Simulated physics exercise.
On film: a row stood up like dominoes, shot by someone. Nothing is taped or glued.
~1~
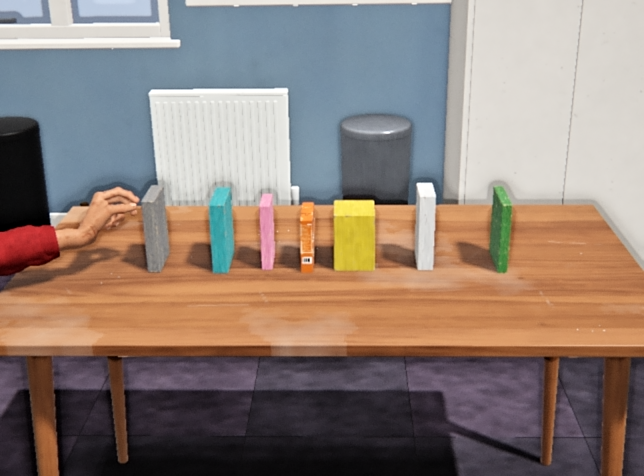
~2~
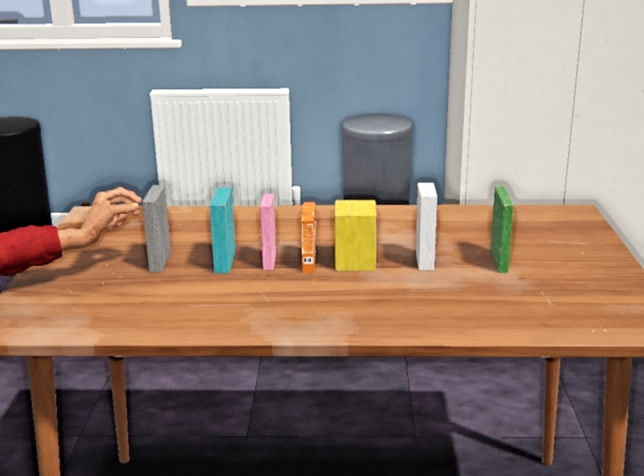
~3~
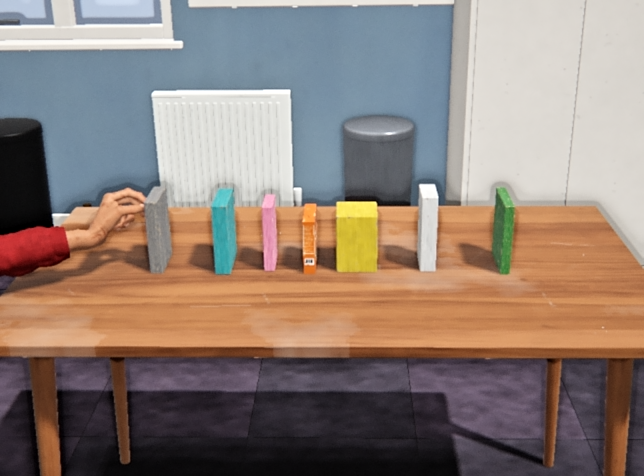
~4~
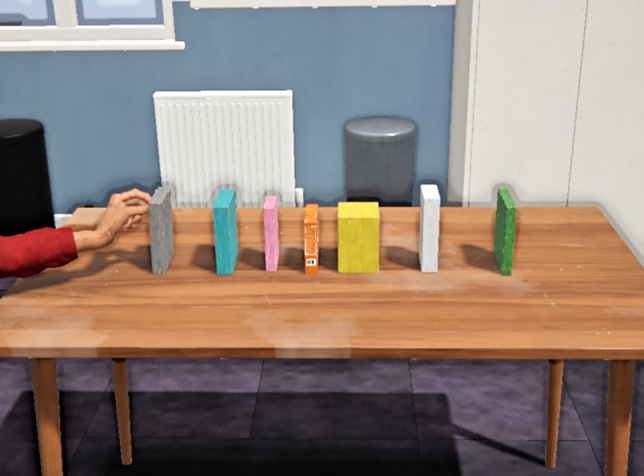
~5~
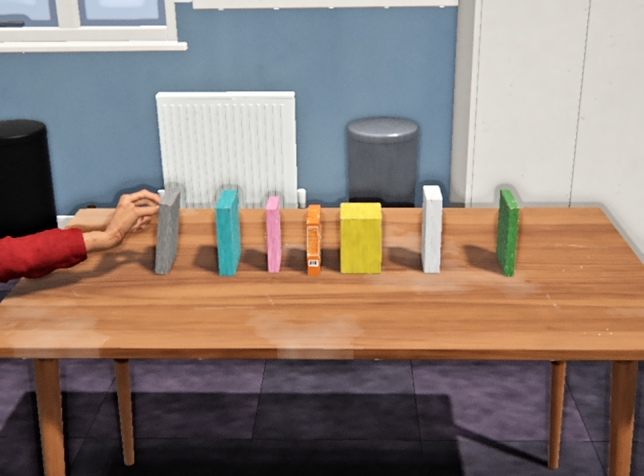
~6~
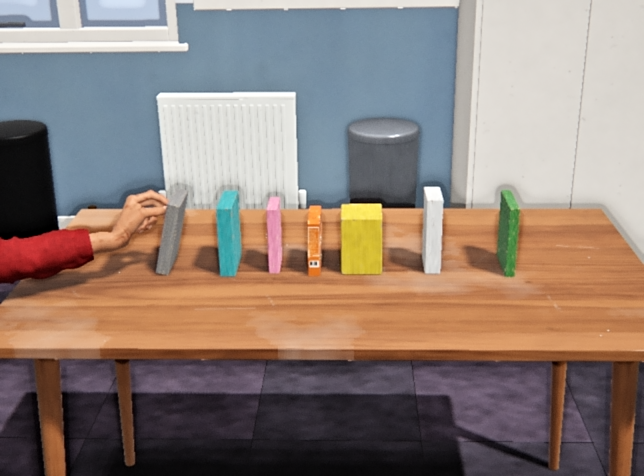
Hand in a red sleeve pushing the grey block at the left of a spaced row on a wooden table, tilting it slightly right.
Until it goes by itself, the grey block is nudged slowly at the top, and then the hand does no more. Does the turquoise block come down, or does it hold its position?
Well, that one goes down, I reckon.
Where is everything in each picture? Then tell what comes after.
In the first picture, turquoise block (222, 230); white block (425, 227).
In the second picture, pink board (269, 232); yellow block (355, 236).
In the third picture, white block (427, 228); orange packet (310, 239).
In the fourth picture, grey block 2° over; pink board (271, 234); yellow block (358, 238).
In the fifth picture, grey block 8° over; white block (431, 230); orange packet (314, 240).
In the sixth picture, grey block 14° over; turquoise block (229, 233); pink board (275, 235).
Then, 0.30 s past the last view, grey block 61° over; turquoise block rocked 20° from its first pose near (242, 233).
Then, 0.40 s past the last view, grey block 73° over; turquoise block rocked 46° from its first pose near (259, 238); pink board rocked 23° from its first pose.
Then, 0.50 s past the last view, grey block 76° over; turquoise block rocked 61° from its first pose near (267, 244); pink board rocked 44° from its first pose; orange packet rocked 22° from its first pose.
Finally, down or leaning hard on the table, turquoise block and pink board; left askew, orange packet; the other 2 still in place. Final places as the last picture's camera would see them, turquoise block near (267, 245).
